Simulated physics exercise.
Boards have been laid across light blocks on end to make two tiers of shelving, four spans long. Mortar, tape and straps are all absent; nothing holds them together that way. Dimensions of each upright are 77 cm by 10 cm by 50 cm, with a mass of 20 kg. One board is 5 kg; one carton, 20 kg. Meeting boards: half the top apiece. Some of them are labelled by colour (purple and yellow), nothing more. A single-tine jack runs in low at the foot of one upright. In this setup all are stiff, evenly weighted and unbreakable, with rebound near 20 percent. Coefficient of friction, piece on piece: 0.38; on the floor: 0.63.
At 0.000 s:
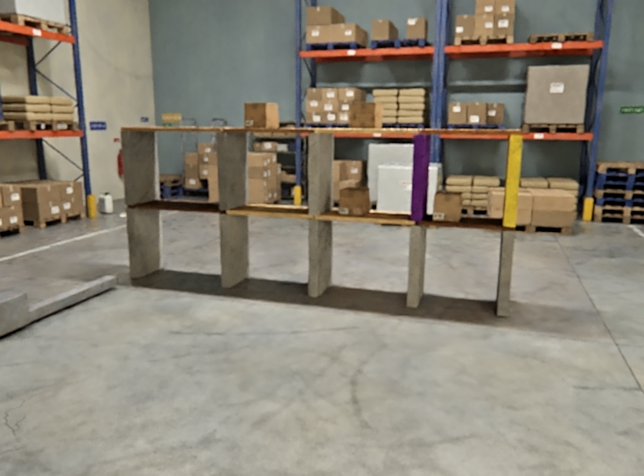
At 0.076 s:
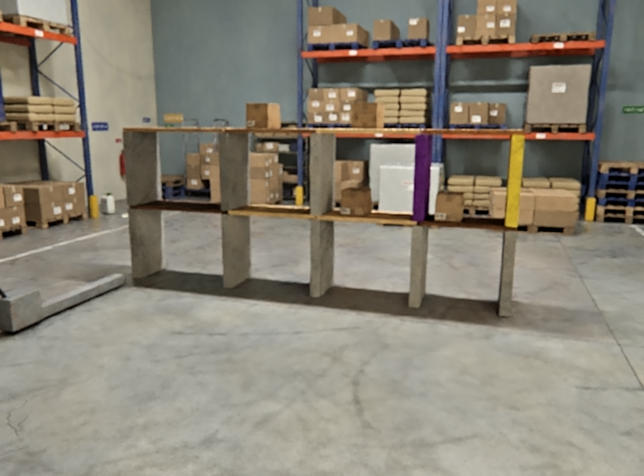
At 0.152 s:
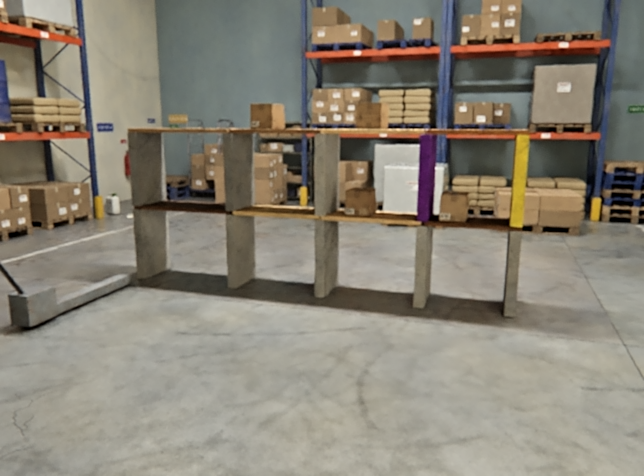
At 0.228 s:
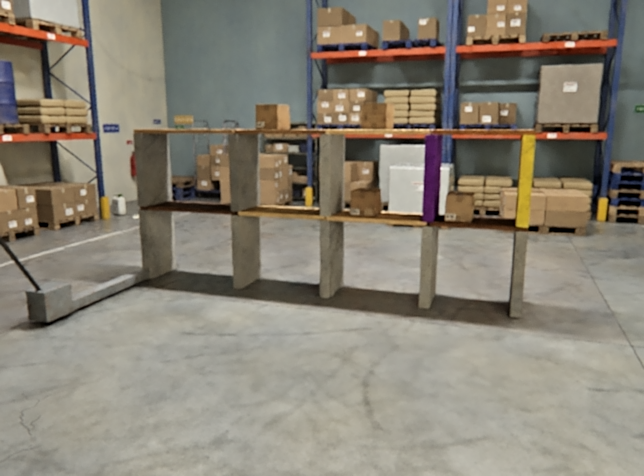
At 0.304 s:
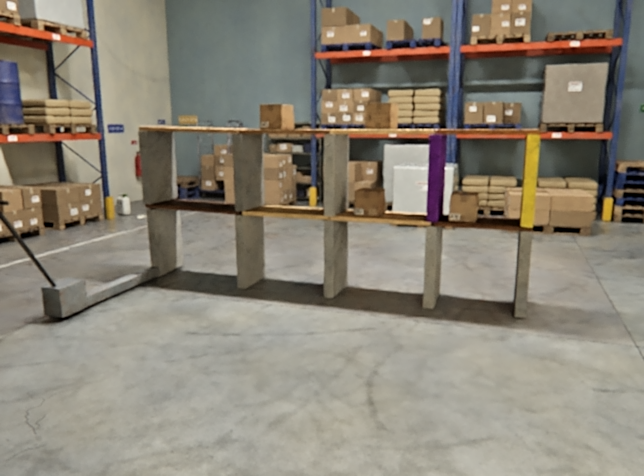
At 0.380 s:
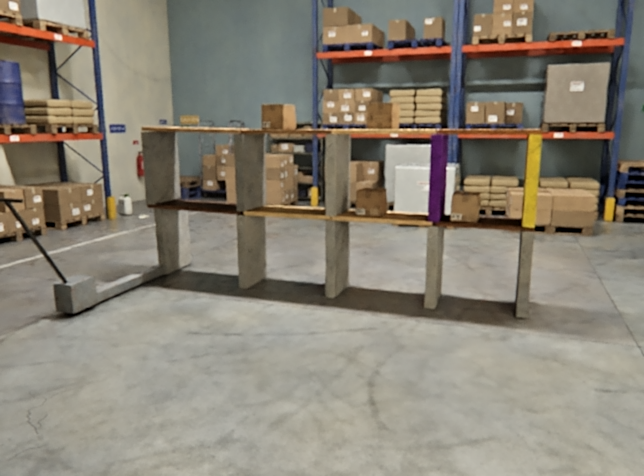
A low grey jack slid in from the left across the warehouse floor to the near end of a two-tier shelf of grey uprights and boards, which barely moved, as the view panned slightly left.
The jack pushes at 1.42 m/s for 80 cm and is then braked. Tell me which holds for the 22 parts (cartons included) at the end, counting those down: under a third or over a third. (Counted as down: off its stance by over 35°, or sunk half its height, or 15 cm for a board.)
For the 22 parts (cartons included), less than a third of them.
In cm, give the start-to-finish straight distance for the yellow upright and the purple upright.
Yellow: About 0 cm, purple: About 0 cm.
Around 0.44 s, none of the 22 pieces down, 4 disturbed.
Finally (1.8 s), none of the 22 pieces down, 4 disturbed; purple upright unmoved; yellow upright unmoved. That is 0 per cent. Seen by the last camera, middles, purple upright near (438, 176), yellow upright near (531, 179).
